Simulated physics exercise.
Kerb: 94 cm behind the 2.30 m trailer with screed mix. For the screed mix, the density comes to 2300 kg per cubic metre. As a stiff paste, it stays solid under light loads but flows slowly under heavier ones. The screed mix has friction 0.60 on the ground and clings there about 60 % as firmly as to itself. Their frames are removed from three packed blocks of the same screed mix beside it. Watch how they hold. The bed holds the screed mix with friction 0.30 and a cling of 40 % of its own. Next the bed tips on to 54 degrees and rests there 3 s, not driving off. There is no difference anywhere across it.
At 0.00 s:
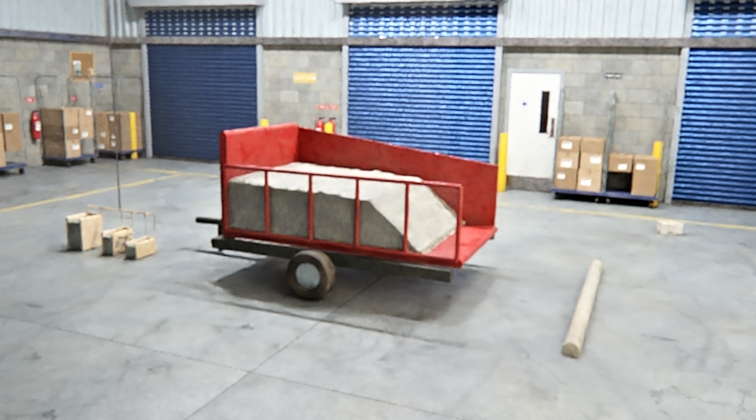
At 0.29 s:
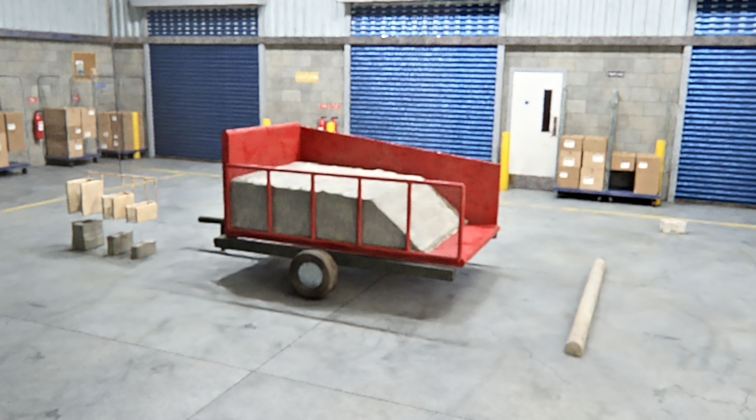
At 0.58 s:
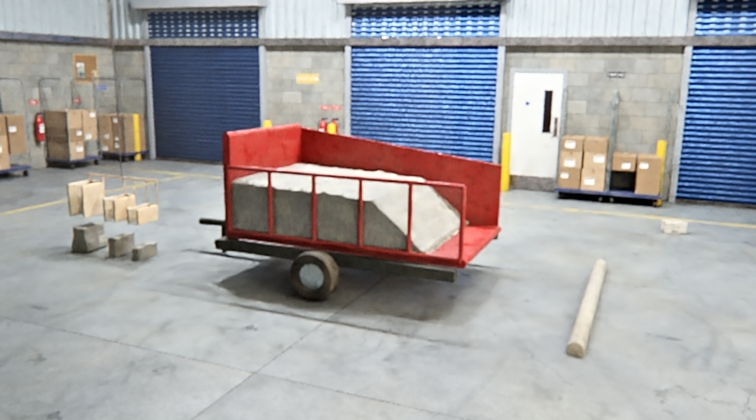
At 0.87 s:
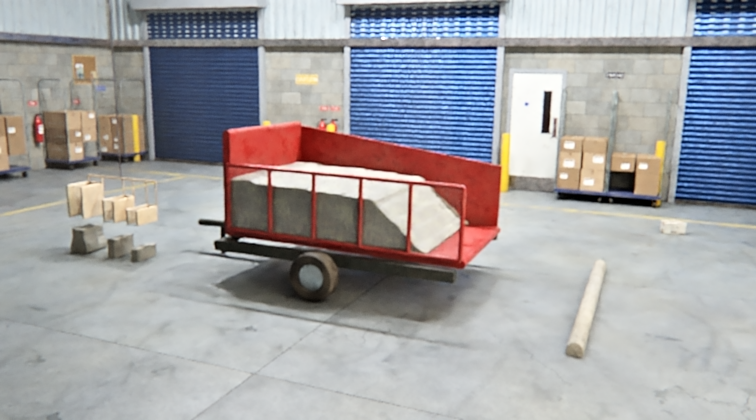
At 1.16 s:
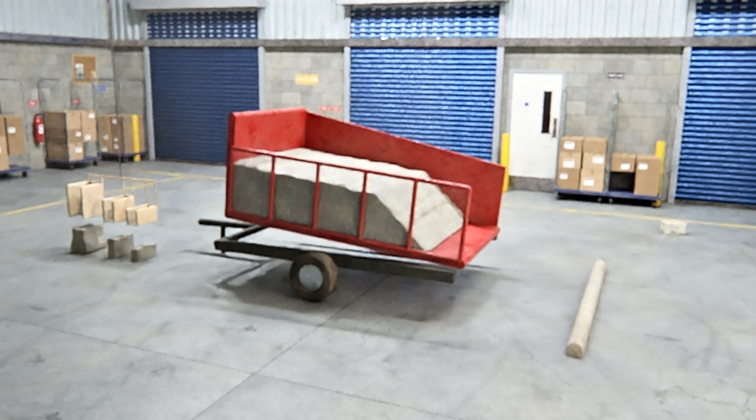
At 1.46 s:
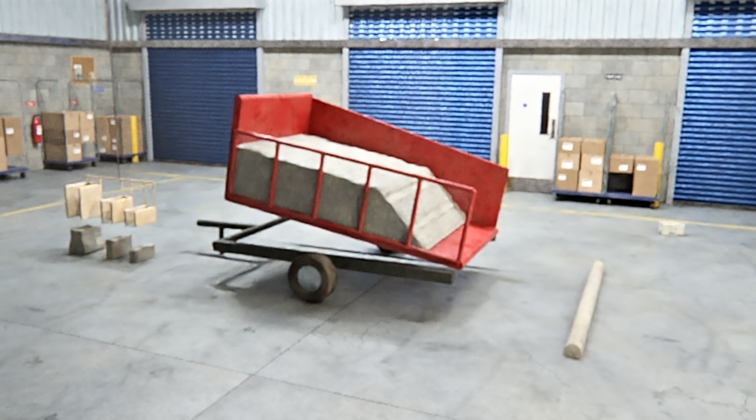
In a warehouse, wooden moulds lift off three grey blocks, then a red trailer bed tilts.
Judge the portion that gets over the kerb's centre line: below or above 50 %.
You can expect it to fall short of 50 per cent.
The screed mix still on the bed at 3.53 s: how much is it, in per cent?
I reckon it's some 25 %.
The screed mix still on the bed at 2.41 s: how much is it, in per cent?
Near 100 % then.
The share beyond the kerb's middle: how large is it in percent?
That share is some 45 percent.
By 2.41 s, the tilt is 24 degrees, all is on the bed and 0 % past the kerb's middle.
By 3.53 s, the tilt is 42 degrees, 27 % is on the bed and 13 % past the kerb's middle.
By 4.66 s, the tilt is 54 degrees, none is on the bed and 45 % past the kerb's middle.
By 5.78 s, the tilt is 54 degrees, none is on the bed and 45 % past the kerb's middle.
By 7.48 s, at the end, the tilt is 54 degrees, none is on the bed and 45 % past the kerb's middle.
